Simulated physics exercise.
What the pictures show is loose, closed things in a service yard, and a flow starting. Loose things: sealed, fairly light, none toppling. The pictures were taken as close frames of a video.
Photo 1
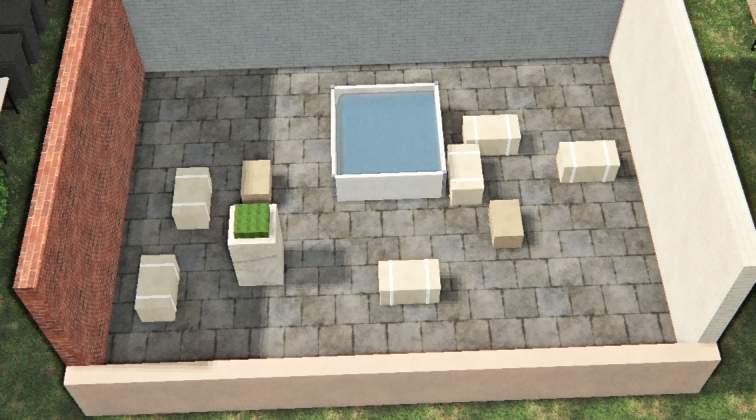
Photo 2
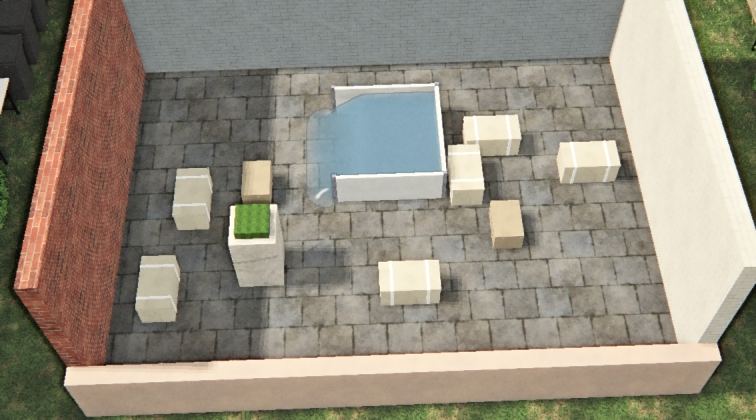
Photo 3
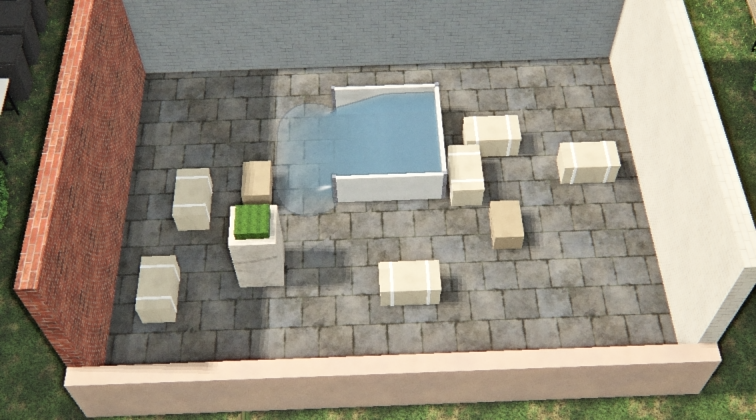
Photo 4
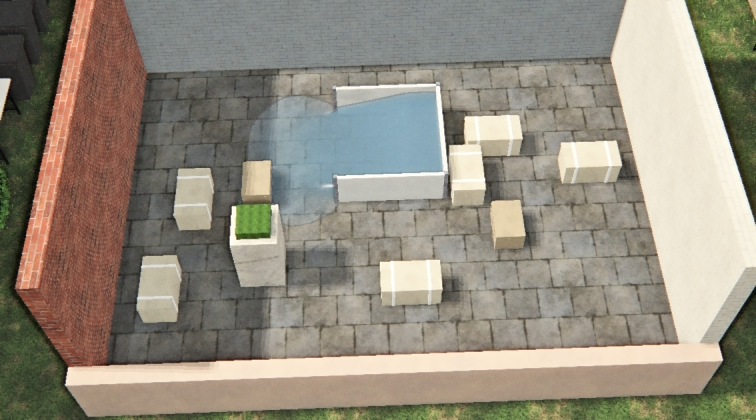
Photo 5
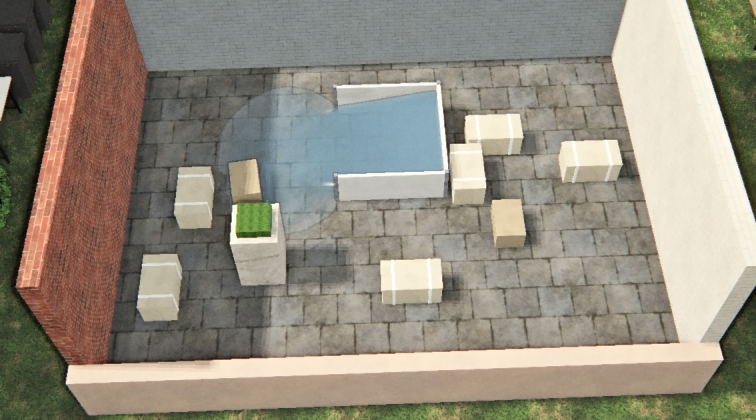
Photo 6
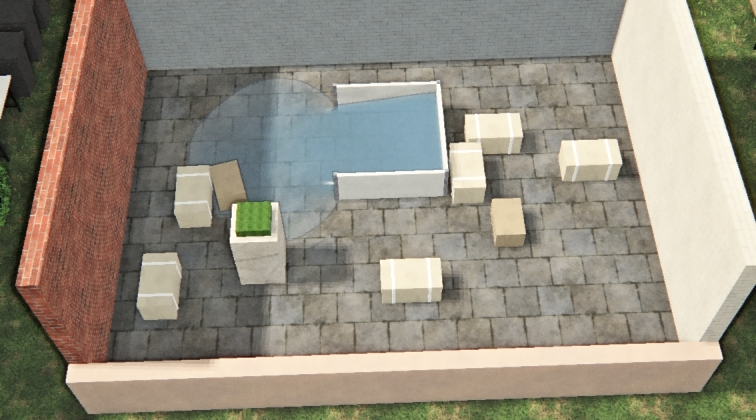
The clip opens on a walled, paved yard with pale boxes scattered around a square pool of water. The pool's left side opens and water spreads leftward across the paving in a widening, rounded sheet. It reaches the small tan box behind the grass-topped block, which shifts left and tilts, while the others stay put.
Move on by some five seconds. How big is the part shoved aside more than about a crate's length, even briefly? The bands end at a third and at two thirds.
It is a middling share of a third to two thirds.
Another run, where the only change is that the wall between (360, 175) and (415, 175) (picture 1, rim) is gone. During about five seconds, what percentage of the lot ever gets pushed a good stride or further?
About 10 per cent.
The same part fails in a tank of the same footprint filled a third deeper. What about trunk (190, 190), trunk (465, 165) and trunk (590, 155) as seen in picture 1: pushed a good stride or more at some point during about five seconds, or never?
The first did it, the next came up short, and the last came up short.
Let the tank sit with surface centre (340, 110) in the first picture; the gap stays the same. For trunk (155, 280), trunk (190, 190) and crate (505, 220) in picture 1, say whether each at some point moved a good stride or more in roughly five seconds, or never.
Result per object - went far, went far, stayed close.
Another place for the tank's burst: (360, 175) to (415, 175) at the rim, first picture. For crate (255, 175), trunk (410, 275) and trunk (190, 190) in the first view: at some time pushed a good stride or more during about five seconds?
The first: Fell short; the second: Went past that; the third: Fell short.
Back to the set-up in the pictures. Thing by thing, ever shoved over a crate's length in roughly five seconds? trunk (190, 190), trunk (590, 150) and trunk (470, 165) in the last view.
One after the other: Moved that far, less than that, not that far.
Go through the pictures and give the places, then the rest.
A crate at (256, 177), on the bottom; a trunk at (190, 190), on the bottom; 0 of 8 have shifted, in the first frame.
A crate at (256, 178) rests on the ground; a trunk at (191, 191) rests on the ground; 0 of 8 have shifted, in the second frame.
A crate at (256, 178), on the bottom; a trunk at (191, 191), on the bottom; 0 of 8 have shifted, in the third frame.
A crate at (256, 178), on the bottom; a trunk at (192, 191), on the bottom; 0 of 8 have shifted, in the fourth frame.
A crate at (244, 178) rests on the ground, close to its start; a trunk at (193, 190) rests on the ground; 1 of 8 have shifted, in the fifth frame.
A crate at (227, 179), on the bottom, a stride from its start; a trunk at (192, 189) rests on the ground; 1 of 8 have shifted, in the sixth frame.
A moment on, 1 of 8 are well off their spots; 0 afloat.
Next, 2 of 8 are well off their spots; 2 afloat.
Later, 3 of 8 are well off their spots; 3 afloat.
In the end, 3 of 8 are well off their spots, and 3 have been at some point; 3 afloat.
